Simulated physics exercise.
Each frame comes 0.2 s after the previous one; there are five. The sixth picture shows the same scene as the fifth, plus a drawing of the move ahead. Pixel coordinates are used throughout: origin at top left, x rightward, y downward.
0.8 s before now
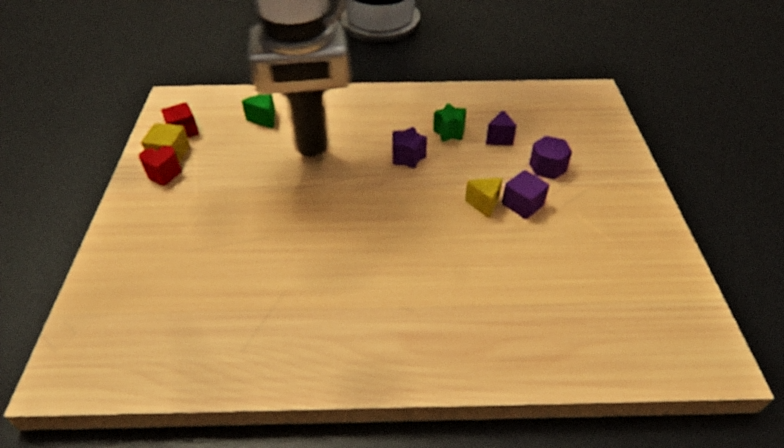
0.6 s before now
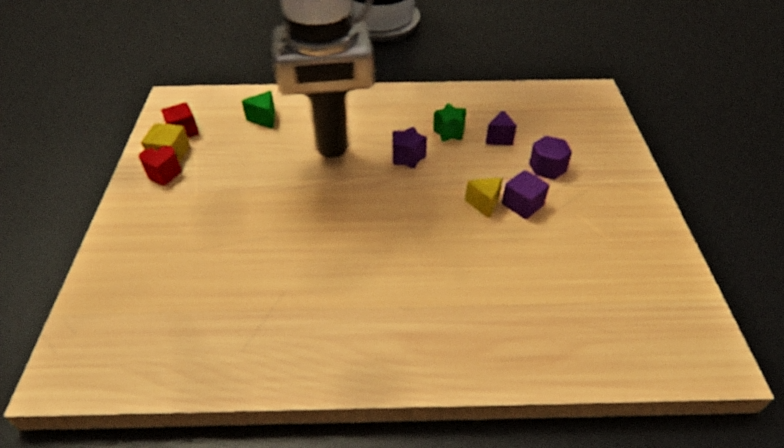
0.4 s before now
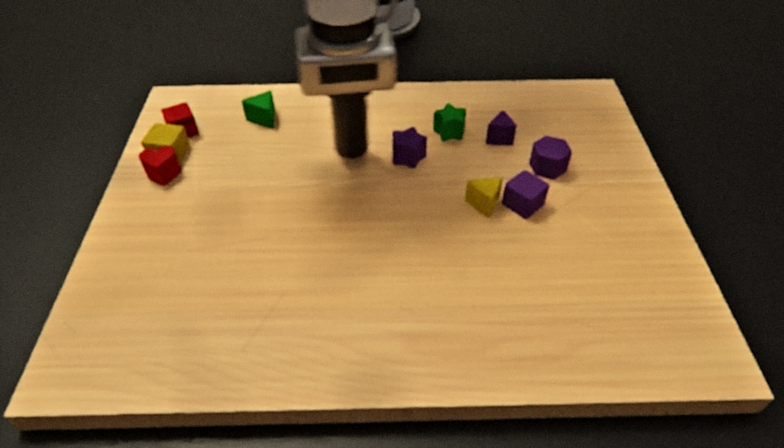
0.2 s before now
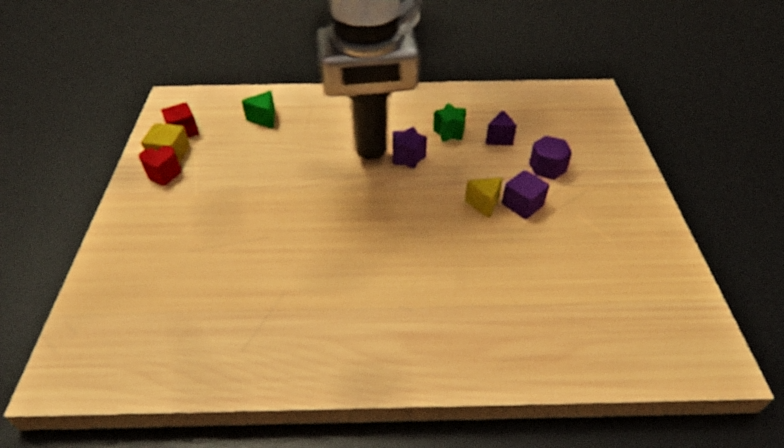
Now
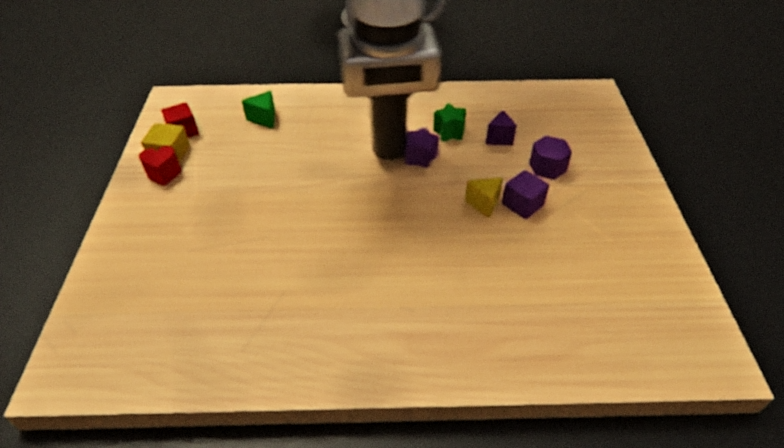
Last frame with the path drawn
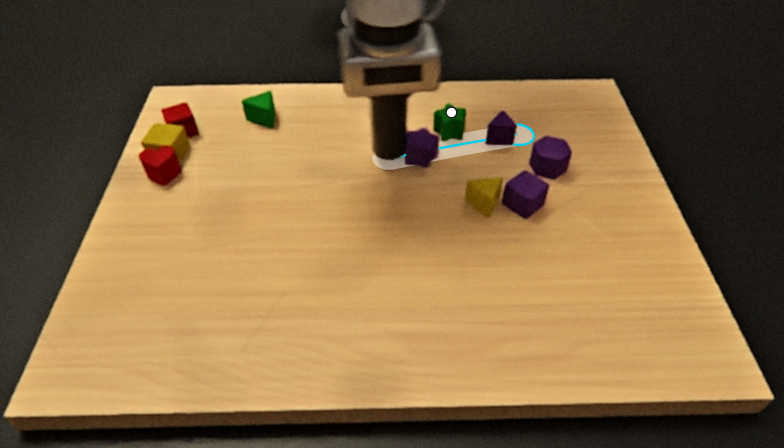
On a wooden board, a dark bar slides right and nudges a purple star-shaped block.
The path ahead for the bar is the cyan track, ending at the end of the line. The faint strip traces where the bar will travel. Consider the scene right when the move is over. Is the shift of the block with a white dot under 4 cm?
I'd say yes.
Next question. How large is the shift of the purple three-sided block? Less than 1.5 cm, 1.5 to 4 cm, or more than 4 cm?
Above 4 cm.
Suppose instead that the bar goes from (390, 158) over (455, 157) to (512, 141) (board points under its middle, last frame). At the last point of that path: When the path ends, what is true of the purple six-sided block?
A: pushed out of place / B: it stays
A - pushed out of place.
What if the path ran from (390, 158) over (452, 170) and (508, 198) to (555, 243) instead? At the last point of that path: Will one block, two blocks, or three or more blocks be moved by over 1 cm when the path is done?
The push will move three blocks or more.
The line goes from (390, 158) to (517, 134); the dot is on the green star-shaped block.
The first path, step by step. One third of the way, bar at (434, 140); purple star-shaped block at (466, 130).
Two thirds of the way, bar at (477, 132); purple star-shaped block at (509, 128), turned 20° clockwise; green star-shaped block at (466, 105), turned 85° anticlockwise; purple three-sided block at (525, 115), turned 60° anticlockwise.
At the end, bar at (519, 125); purple star-shaped block at (546, 129), turned 50° clockwise; green star-shaped block at (467, 105), turned 90° anticlockwise; purple three-sided block at (552, 113), turned 80° anticlockwise; purple six-sided block at (560, 150), turned 30° clockwise.
